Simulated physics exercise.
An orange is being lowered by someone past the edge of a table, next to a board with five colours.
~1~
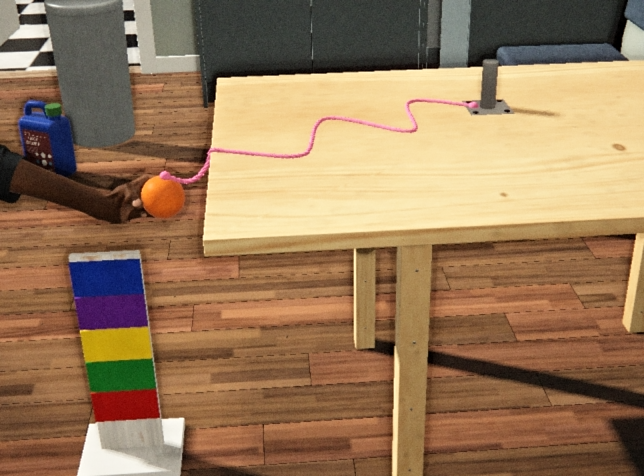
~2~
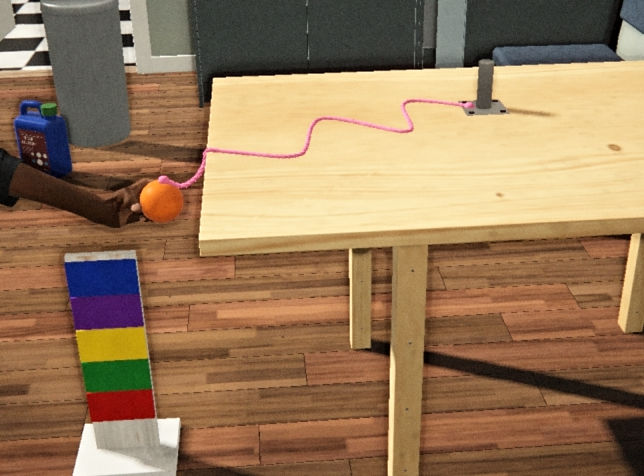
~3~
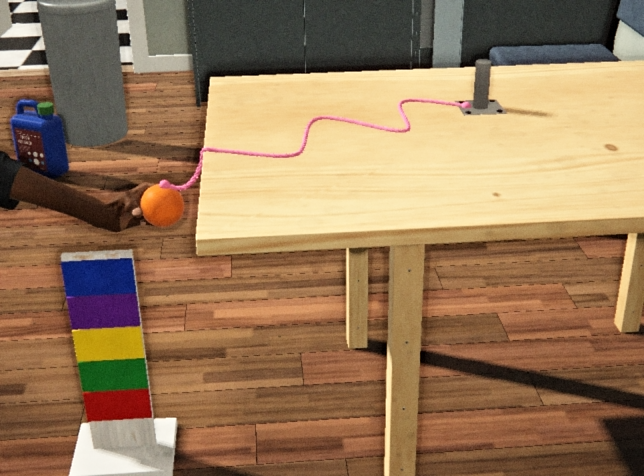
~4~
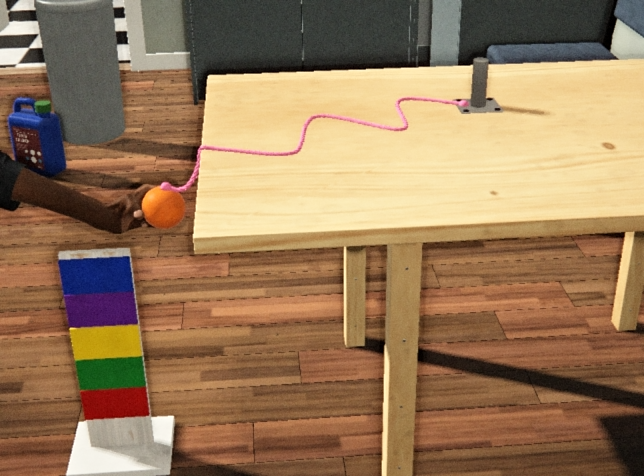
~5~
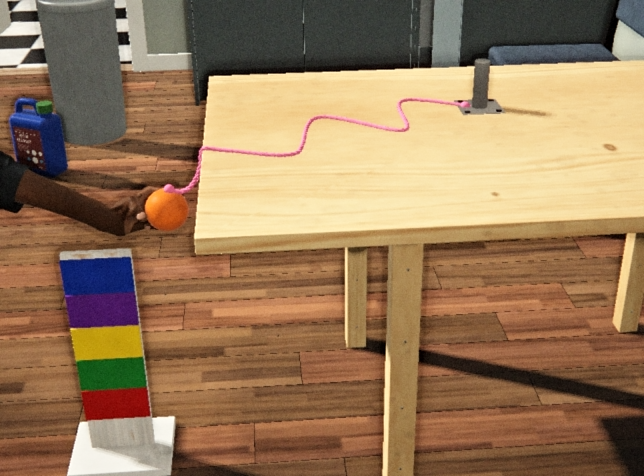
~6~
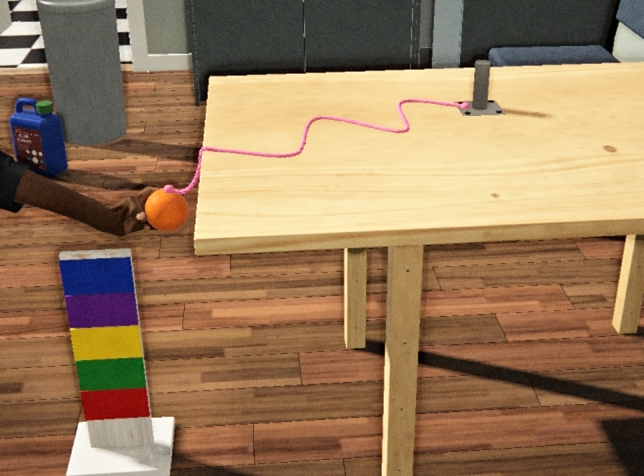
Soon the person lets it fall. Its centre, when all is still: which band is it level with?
It is level with the green band.
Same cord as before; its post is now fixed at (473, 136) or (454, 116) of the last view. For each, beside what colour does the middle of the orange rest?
Try one - red; try two - red.
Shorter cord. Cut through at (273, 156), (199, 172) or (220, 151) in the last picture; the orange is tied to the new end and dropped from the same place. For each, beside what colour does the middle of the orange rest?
First cut: Blue; second: Yellow; third: Purple.
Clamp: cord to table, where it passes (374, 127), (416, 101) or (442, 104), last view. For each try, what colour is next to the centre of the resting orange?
Try one: Purple. Try two: Green. Try three: Green.
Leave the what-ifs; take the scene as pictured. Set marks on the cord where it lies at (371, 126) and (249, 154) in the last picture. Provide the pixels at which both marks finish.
At (286, 130), then (210, 253).
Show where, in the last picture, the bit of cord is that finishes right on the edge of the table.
It's the piece you see at (308, 127).
Soon after, orange near (228, 348); level with green.
After that, orange near (210, 362); level with green.
In the end, orange near (223, 360); level with green. The cord holds its middle at green.
